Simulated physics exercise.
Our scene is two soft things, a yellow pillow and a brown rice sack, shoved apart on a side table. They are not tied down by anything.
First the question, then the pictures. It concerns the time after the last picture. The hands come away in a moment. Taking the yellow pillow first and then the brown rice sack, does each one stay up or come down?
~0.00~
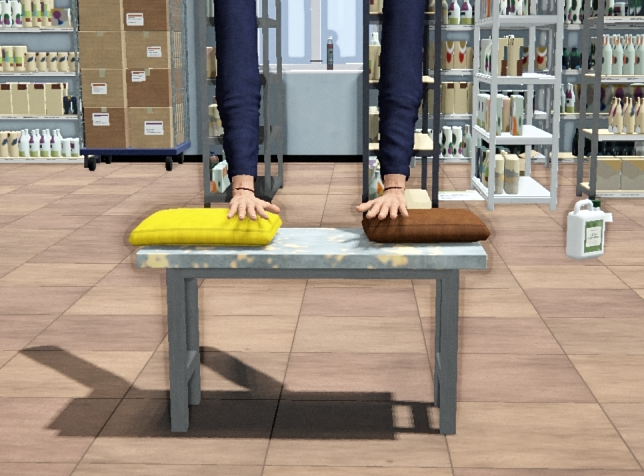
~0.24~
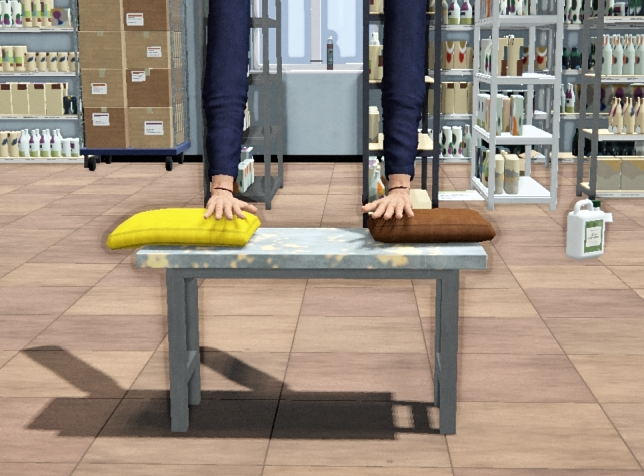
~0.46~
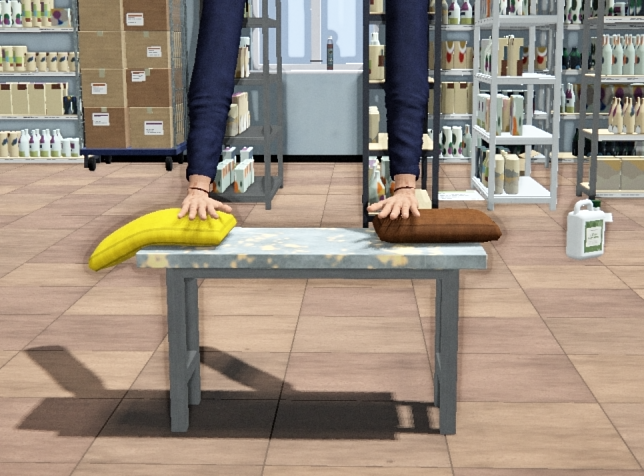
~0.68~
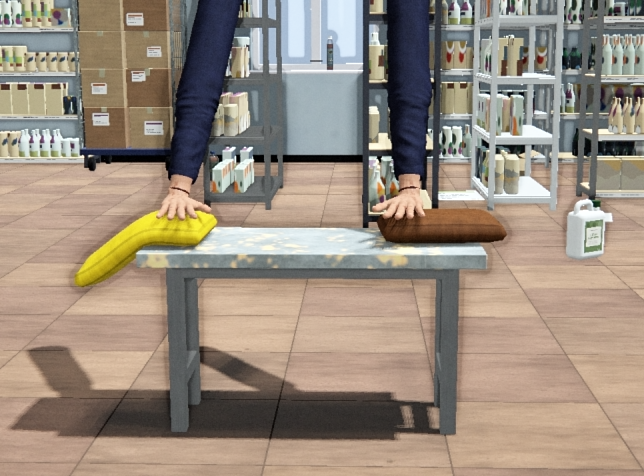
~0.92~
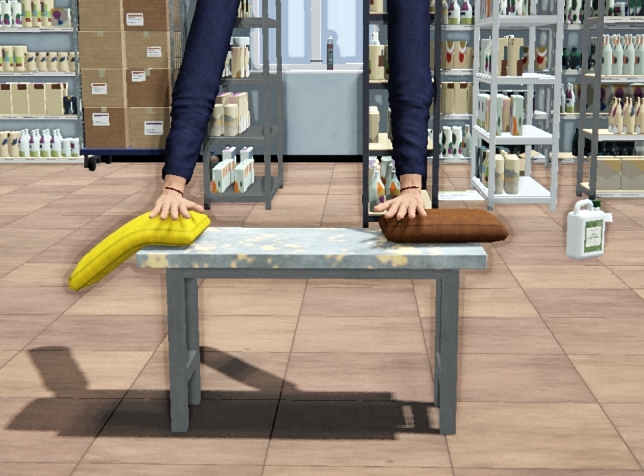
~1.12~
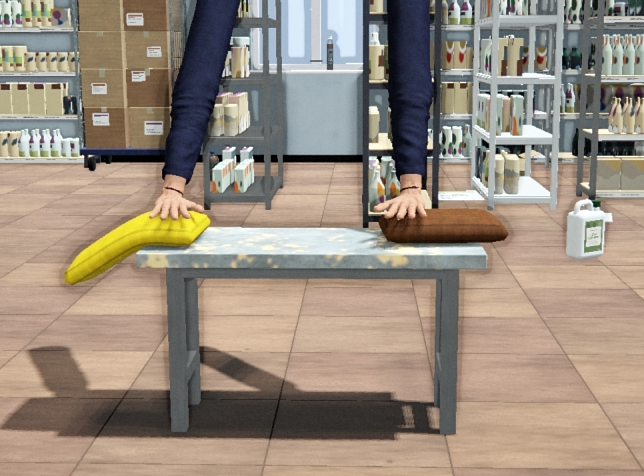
In the end the yellow pillow is no longer on it, the brown rice sack is still on it.
By 1.46 s, pillow falling near (132, 272); rice sack unmoved.
By 1.72 s, pillow on the floor near (105, 400); rice sack unmoved.
When it is over, pillow on the floor near (72, 405); rice sack unmoved. The yellow pillow goes down and the brown rice sack stays up there.
